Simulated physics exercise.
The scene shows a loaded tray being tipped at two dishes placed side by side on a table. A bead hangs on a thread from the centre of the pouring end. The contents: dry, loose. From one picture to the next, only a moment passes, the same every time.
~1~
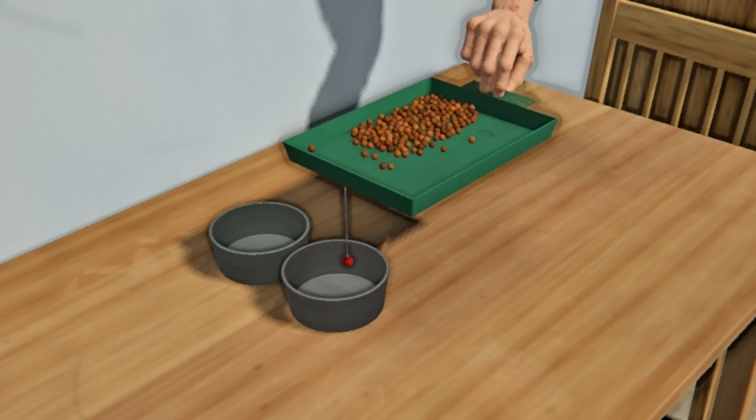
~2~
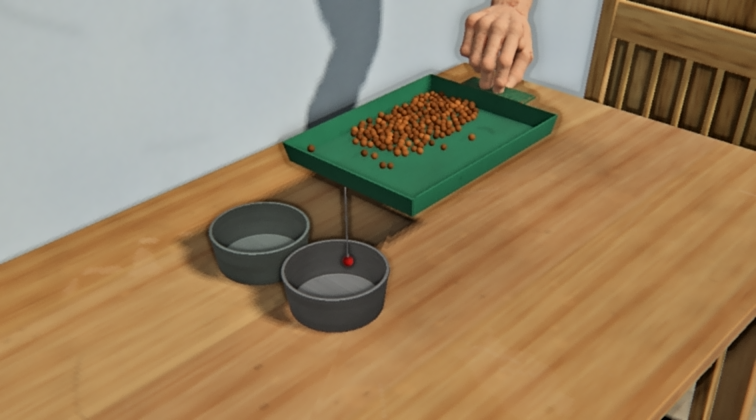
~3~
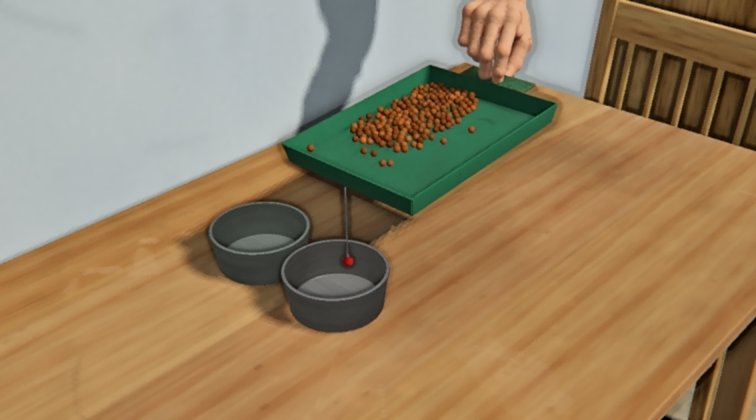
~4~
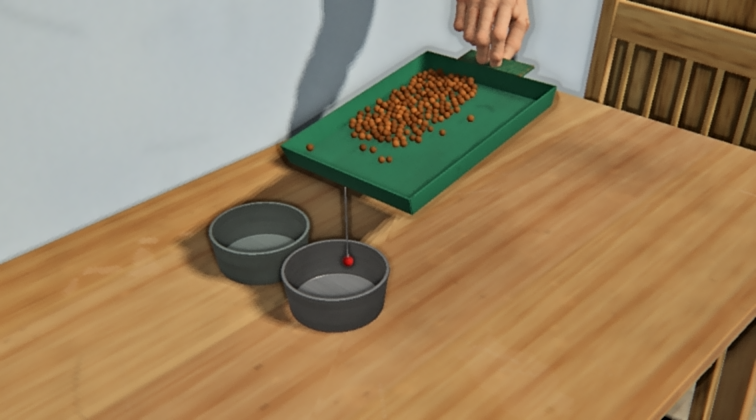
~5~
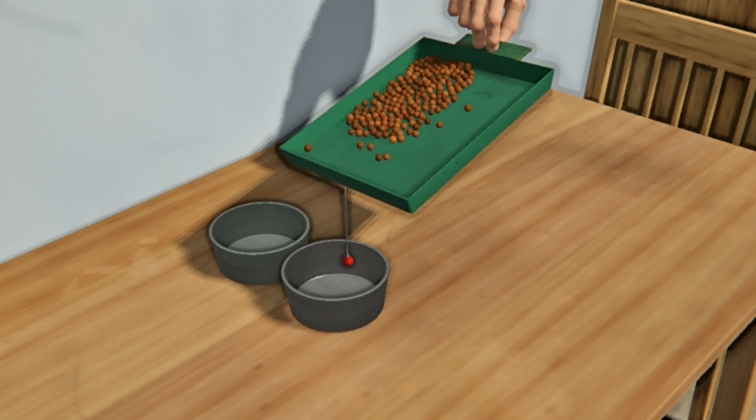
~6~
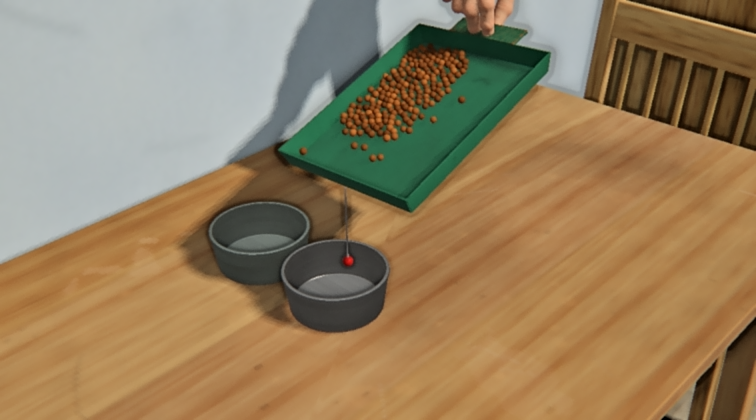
Green tray of small brown balls being raised at its far end by a hand, tilting toward two grey dishes on a wooden table.
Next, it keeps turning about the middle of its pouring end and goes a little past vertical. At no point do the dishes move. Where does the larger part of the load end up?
The larger part ends up in the right dish.
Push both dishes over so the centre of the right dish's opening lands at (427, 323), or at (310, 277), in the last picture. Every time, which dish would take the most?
First place: The leftmost dish. Second place: The rightmost dish.
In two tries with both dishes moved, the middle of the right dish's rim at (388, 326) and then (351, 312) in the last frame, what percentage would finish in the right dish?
In the first position around 0 percent, in the second around 10 percent.
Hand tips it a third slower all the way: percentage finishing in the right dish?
About 40 per cent.
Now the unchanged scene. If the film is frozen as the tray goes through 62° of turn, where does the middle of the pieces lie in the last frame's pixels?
Somewhere about (315, 161).
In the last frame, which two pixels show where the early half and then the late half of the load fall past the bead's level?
First half (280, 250); second half (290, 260).
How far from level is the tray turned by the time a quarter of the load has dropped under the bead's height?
Close to 100° of tilt at that moment.
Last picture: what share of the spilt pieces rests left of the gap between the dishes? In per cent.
Roughly 90 %.
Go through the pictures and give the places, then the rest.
Corners of the pouring end at (289, 141) and (413, 196), level; middle of the load at (414, 125), cereal balls; left dish at (223, 260); right dish at (298, 306); bead on its thread at (348, 261), in the first frame.
Corners of the pouring end at (289, 142) and (412, 196), level; middle of the load at (414, 123), in the second frame.
Corners of the pouring end at (288, 143) and (411, 196), tipped barely, lowest at the left corner; middle of the load at (414, 117), in the third frame.
Corners of the pouring end at (286, 144) and (409, 195), tipped a little, lowest at the left corner; middle of the load at (413, 108), in the fourth frame.
Corners of the pouring end at (285, 146) and (408, 195), tipped a little, lowest at the left corner; middle of the load at (409, 100), in the fifth frame.
Corners of the pouring end at (284, 148) and (406, 196), tipped clearly, lowest at the left corner; middle of the load at (403, 93), nearly all on the move; left dish at (223, 260); right dish at (298, 306), in the sixth frame.
Soon after the last picture, tray tipped steeply; nearly all on the tray; a stray few in the right dish; a stray few outside both; a small part in the air.
A little later, tray tipped past a quarter turn; about two thirds on the tray; a small part in the right dish; a stray few in the left dish; about a quarter outside both; a small part in the air.
Later still, tray tipped past a quarter turn; about a third in the right dish; a small part in the left dish; about two thirds outside both.
By the end, tray tipped past a quarter turn; about a third in the right dish; a small part in the left dish; about two thirds outside both.
